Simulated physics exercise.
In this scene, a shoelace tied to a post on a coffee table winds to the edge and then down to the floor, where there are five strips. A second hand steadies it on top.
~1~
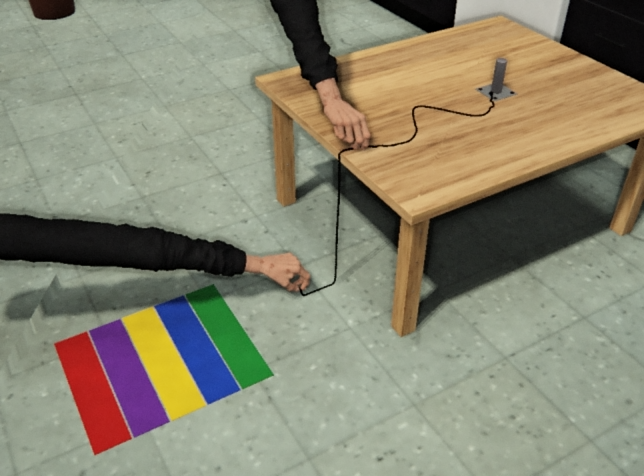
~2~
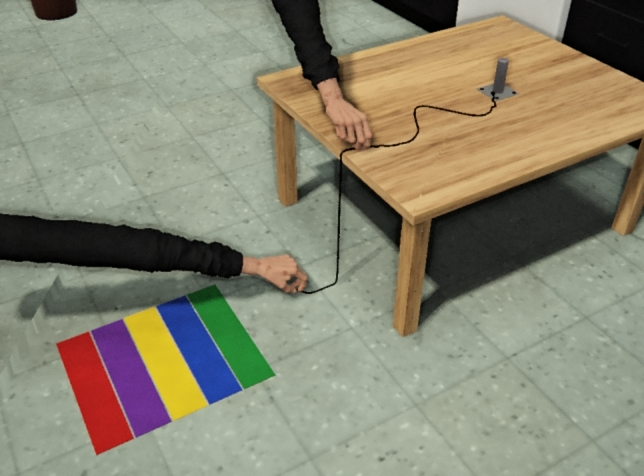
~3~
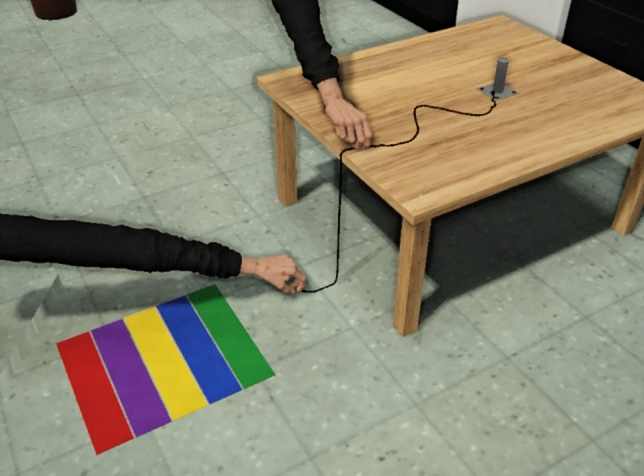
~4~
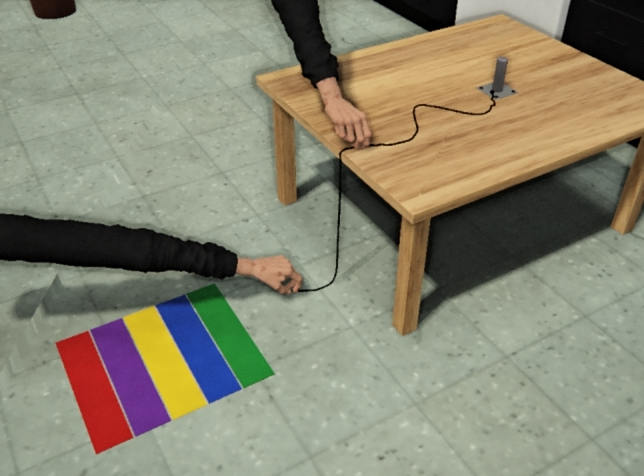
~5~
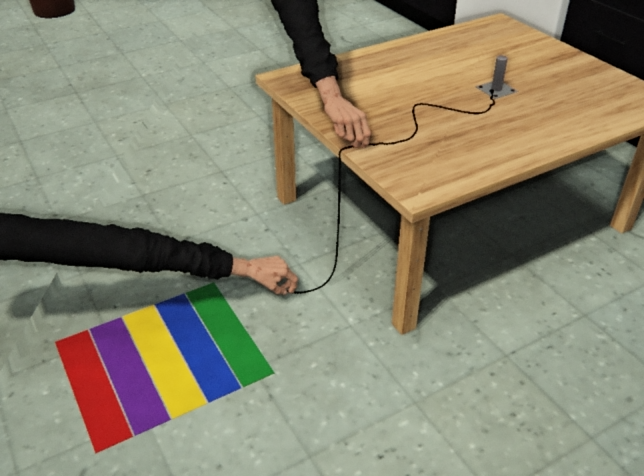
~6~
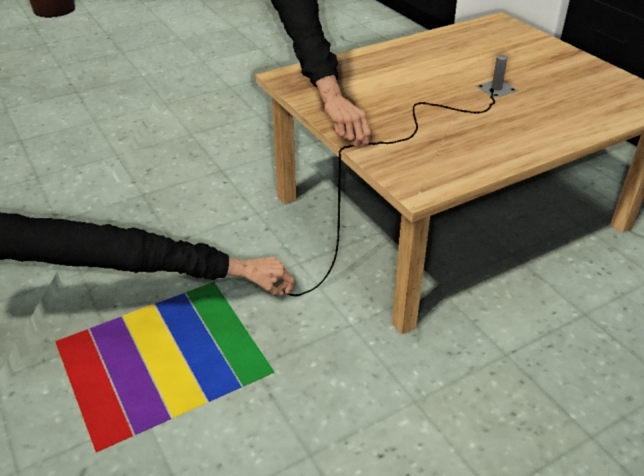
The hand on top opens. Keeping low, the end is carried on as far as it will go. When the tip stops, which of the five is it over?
The purple one.
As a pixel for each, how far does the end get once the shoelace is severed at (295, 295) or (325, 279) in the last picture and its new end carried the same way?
The pixels are close to (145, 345) and (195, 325), one per try.
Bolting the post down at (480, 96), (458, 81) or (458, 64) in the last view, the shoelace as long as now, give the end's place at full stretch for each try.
Near (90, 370); near (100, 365); near (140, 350).
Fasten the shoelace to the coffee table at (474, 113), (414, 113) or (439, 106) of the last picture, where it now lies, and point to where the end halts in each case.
Approximately (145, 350), (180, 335) and (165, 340), respectively.
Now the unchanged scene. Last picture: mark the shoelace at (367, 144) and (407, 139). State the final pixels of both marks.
Result - first point (309, 180), second point (340, 149).
Soon after, end near (184, 332); over blue.
After that, end near (145, 347); over yellow.
At the stop, end near (123, 356); over purple. The purple one.
